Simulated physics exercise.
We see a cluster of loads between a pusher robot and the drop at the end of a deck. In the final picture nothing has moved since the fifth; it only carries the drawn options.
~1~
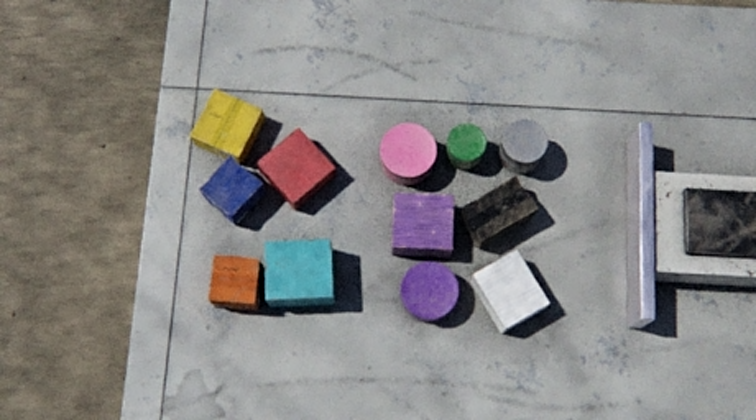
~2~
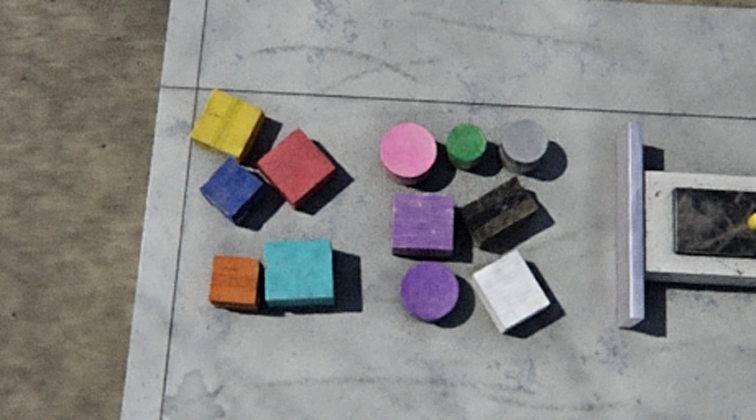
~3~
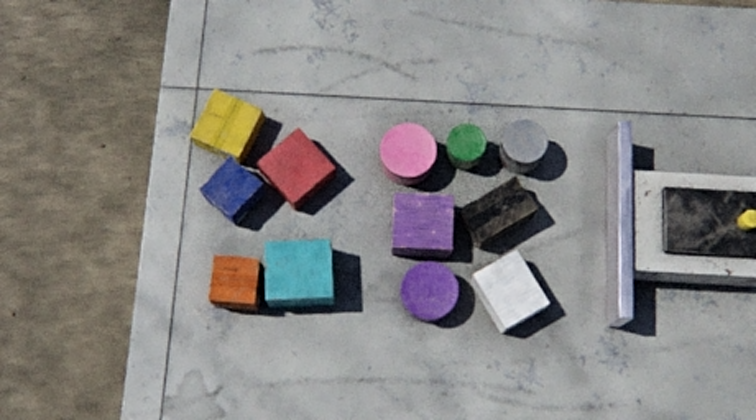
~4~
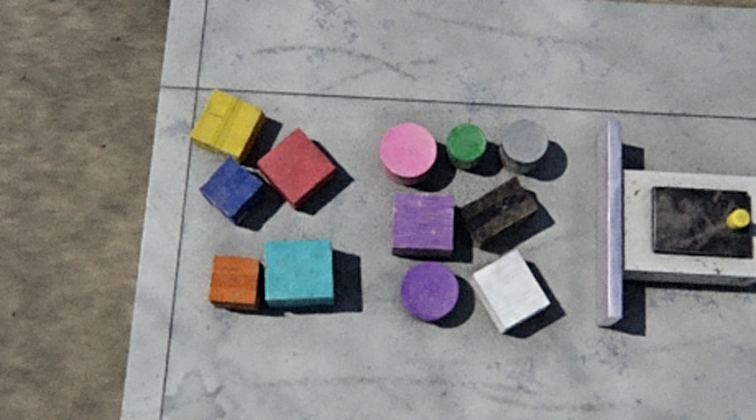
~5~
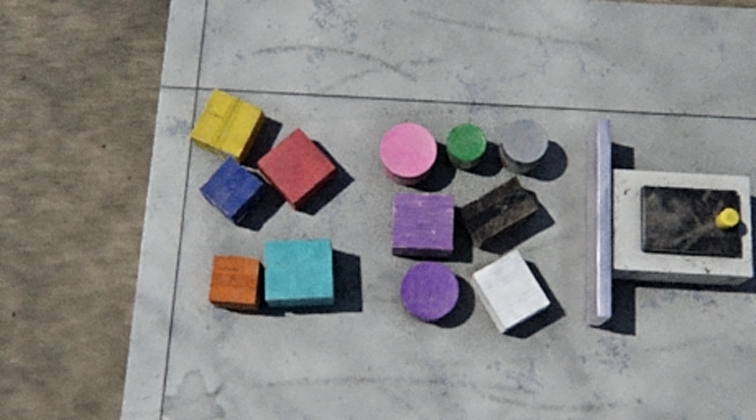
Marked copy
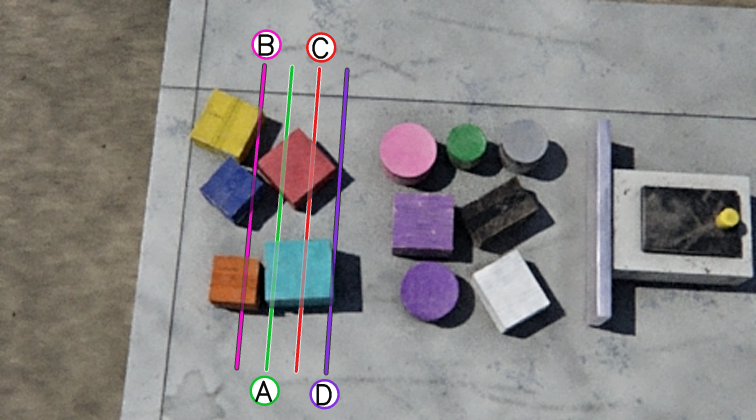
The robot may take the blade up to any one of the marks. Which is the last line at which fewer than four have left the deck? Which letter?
No farther than B.
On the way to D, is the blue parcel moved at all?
By then, yes.
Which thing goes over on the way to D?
It is the orange parcel.
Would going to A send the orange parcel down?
Yes.
On the marked copy, A at (280, 212); B at (251, 211); C at (308, 214); D at (337, 216).
Following B. Soon after the start, robot (555, 213); grey pail (449, 122); green pail (407, 121).
Later, robot (427, 206); orange parcel (140, 290); turquoise crate (196, 289).
In the end, robot (328, 200); turquoise crate over the edge; orange parcel over the edge; three fallen.
As for the rest, A is within the limit but short; C is within the limit but short; D is within the limit but short.
